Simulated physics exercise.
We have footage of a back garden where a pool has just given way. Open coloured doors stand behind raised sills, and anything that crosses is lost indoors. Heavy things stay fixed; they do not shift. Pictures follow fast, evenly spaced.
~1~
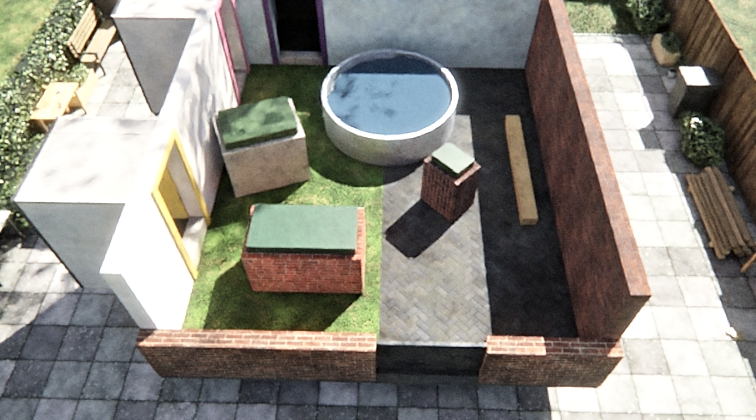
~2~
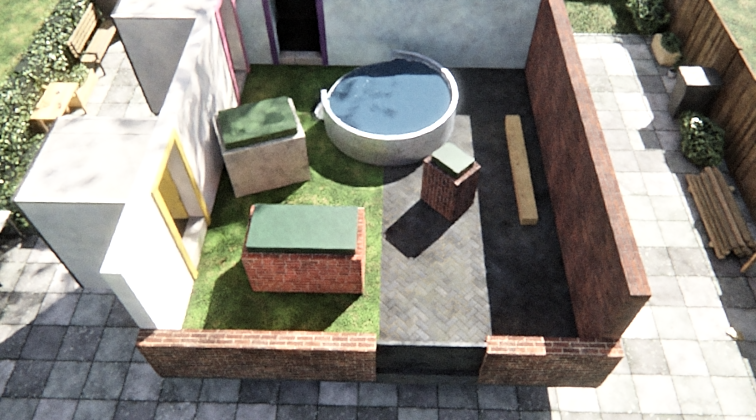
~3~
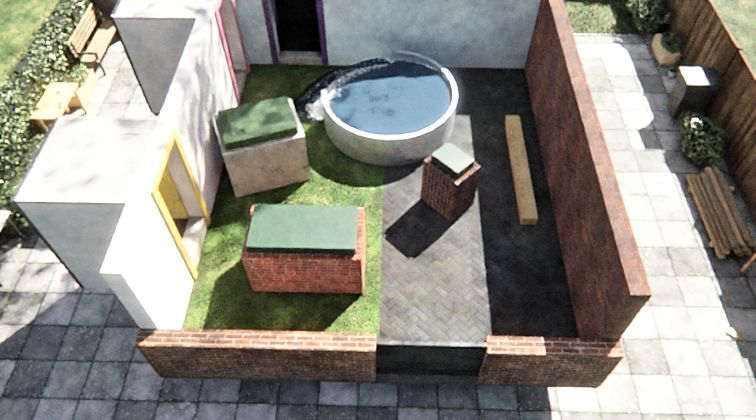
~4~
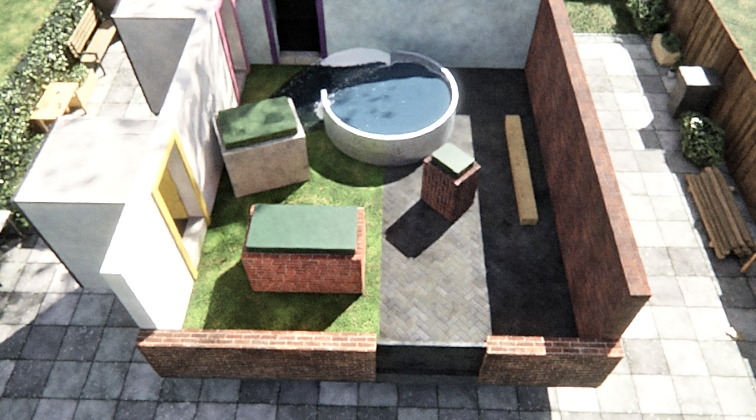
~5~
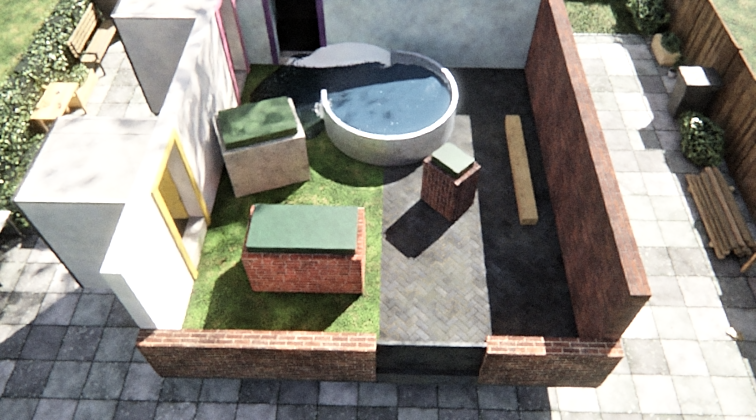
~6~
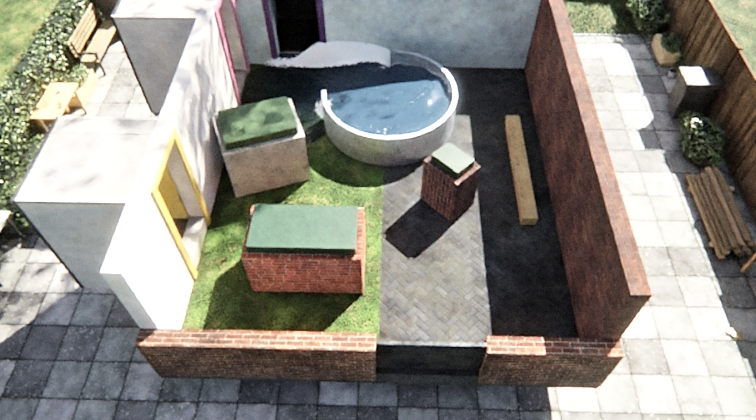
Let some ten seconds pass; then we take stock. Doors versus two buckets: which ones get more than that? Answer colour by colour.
The purple door gets more, the yellow door gets no more, the pink door gets more.
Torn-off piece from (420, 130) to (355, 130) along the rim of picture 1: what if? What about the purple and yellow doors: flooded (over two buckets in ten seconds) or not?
As I see it, the purple door stays short of it and the yellow door stays short of it too.
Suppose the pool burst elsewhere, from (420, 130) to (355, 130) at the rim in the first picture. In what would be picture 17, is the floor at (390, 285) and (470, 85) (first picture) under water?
Well, the first place would be submerged and the second one still bare.
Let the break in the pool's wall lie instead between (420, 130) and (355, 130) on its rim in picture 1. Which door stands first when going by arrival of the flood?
My pick is the yellow-painted one.
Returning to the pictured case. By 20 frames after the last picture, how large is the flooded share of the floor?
Roughly 35 %.
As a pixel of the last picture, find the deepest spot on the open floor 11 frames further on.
Roughly at pixel (250, 65).
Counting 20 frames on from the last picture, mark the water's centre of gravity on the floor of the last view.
My pick is pixel (345, 108).
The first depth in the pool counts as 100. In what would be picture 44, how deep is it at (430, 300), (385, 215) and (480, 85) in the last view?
About 0 per cent, then 4 per cent, then 6 per cent.
A moment on, water covers 25 % of the floor; the purple door under two buckets in, the yellow door not reached, the pink door over two buckets in.
Next, water covers 25 % of the floor; the purple door over two buckets in, the yellow door not reached, the pink door far over two buckets in.
Then, water covers 35 % of the floor; the purple door over two buckets in, the yellow door not reached, the pink door far over two buckets in.
Later, water covers 65 % of the floor; the purple door far over two buckets in, the yellow door wet at the sill, nothing in, the pink door far over two buckets in.
In the end, water covers 85 % of the floor; the purple door far over two buckets in, the yellow door wet at the sill, nothing in, the pink door far over two buckets in.
